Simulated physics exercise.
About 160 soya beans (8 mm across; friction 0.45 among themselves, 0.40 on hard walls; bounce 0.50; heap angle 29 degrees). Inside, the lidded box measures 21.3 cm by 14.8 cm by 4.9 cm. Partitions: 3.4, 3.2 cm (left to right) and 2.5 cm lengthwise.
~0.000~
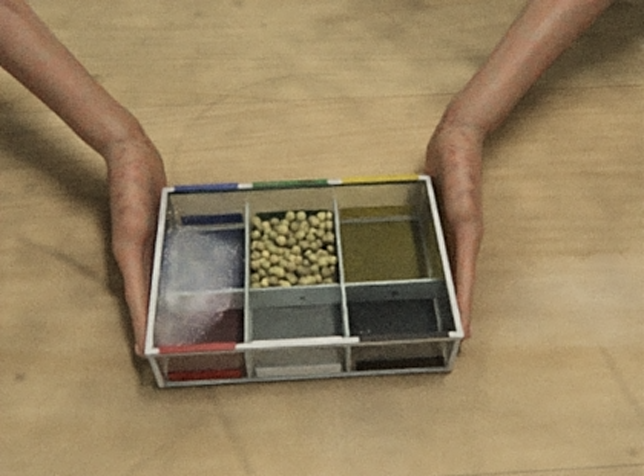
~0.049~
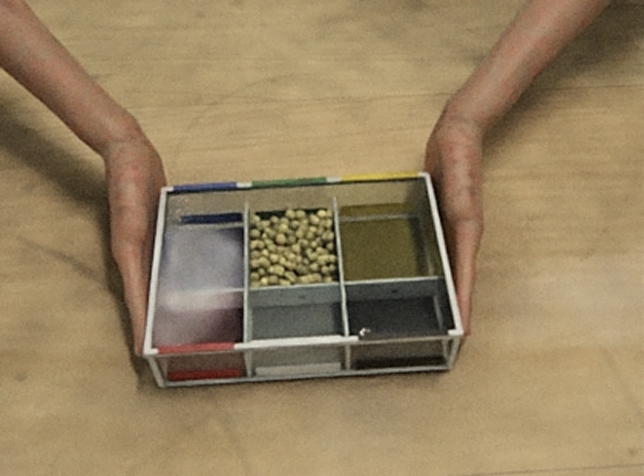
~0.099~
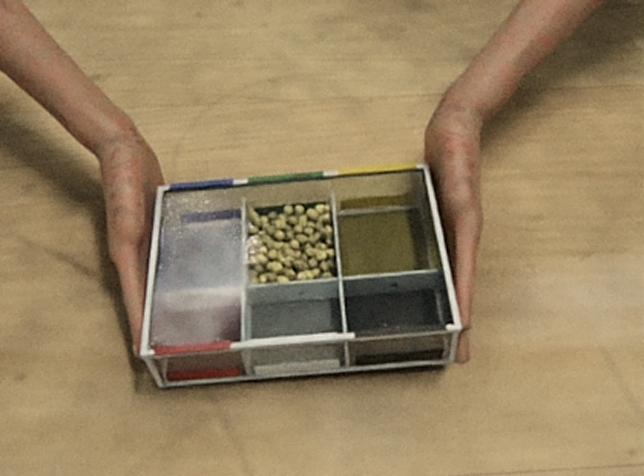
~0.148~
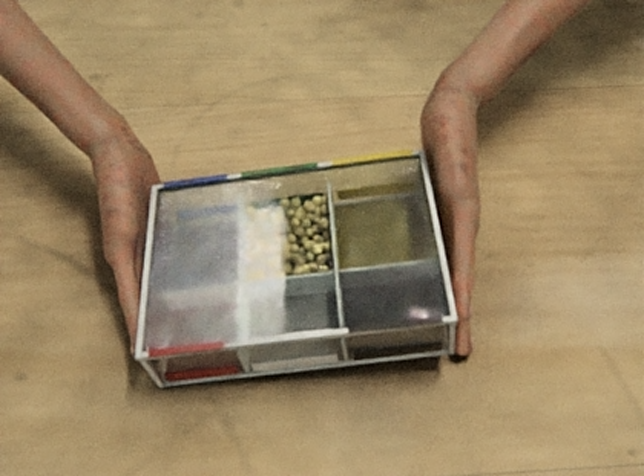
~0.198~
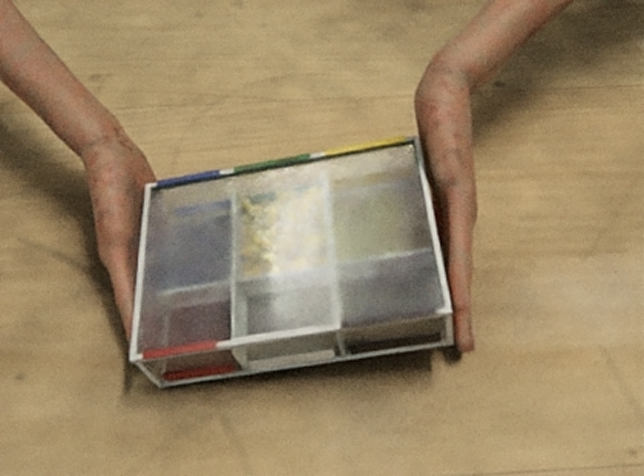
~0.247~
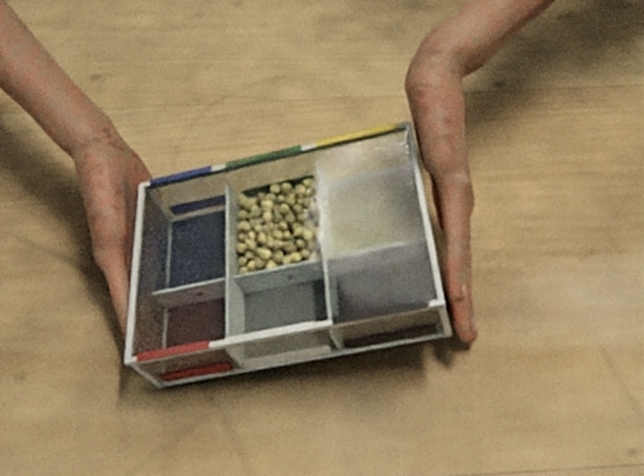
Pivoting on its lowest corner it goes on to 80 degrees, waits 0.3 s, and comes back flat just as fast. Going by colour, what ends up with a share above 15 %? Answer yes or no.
Red compartment: Yes; blue compartment: No; green compartment: Yes; yellow compartment: No; white compartment: No; black compartment: No.
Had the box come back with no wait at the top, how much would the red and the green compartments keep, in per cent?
In that case red 20; green 70.
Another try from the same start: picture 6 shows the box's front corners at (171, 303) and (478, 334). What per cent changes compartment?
Then about 25 per cent.
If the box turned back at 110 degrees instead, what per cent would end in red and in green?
In that case red 45; green 35.
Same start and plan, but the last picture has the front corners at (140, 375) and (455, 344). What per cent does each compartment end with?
Red 25; blue 0; green 35; yellow 0; white 35; black 0.
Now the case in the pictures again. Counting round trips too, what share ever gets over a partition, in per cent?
About 30 per cent.
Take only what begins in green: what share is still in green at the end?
Some 70 per cent.
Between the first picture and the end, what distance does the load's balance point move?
Roughly 4.0 cm.
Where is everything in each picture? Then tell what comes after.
In the first frame, box tilt 0 degrees, front corners at (152, 350) and (457, 333); green 100 %.
In the second frame, box tilt 1 degrees, front corners at (151, 351) and (456, 332).
In the third frame, box tilt 3 degrees, front corners at (147, 352) and (455, 326), lowest corner left front.
In the fourth frame, box tilt 7 degrees, front corners at (142, 354) and (451, 318), lowest corner left front.
In the fifth frame, box tilt 12 degrees, front corners at (137, 356) and (445, 309), lowest corner left front.
In the sixth frame, box tilt 16 degrees, front corners at (132, 358) and (438, 301), lowest corner left front; green 100 %. The box's pace is about 85 degrees a second.
After 1.23 s, tilt 80 degrees; red 10 %, blue 5 %, green 80 %, white 5 %.
After 1.88 s, tilt 41 degrees; red 20 %, blue 5 %, green 70 %, white 5 %.
After 2.58 s, tilt 0 degrees; red 20 %, blue 5 %, green 70 %, white 5 %.
In the end, at 3.1 s, red 20 %, blue 5 %, green 70 %, yellow 0 %, white 5 %, black 0 %.
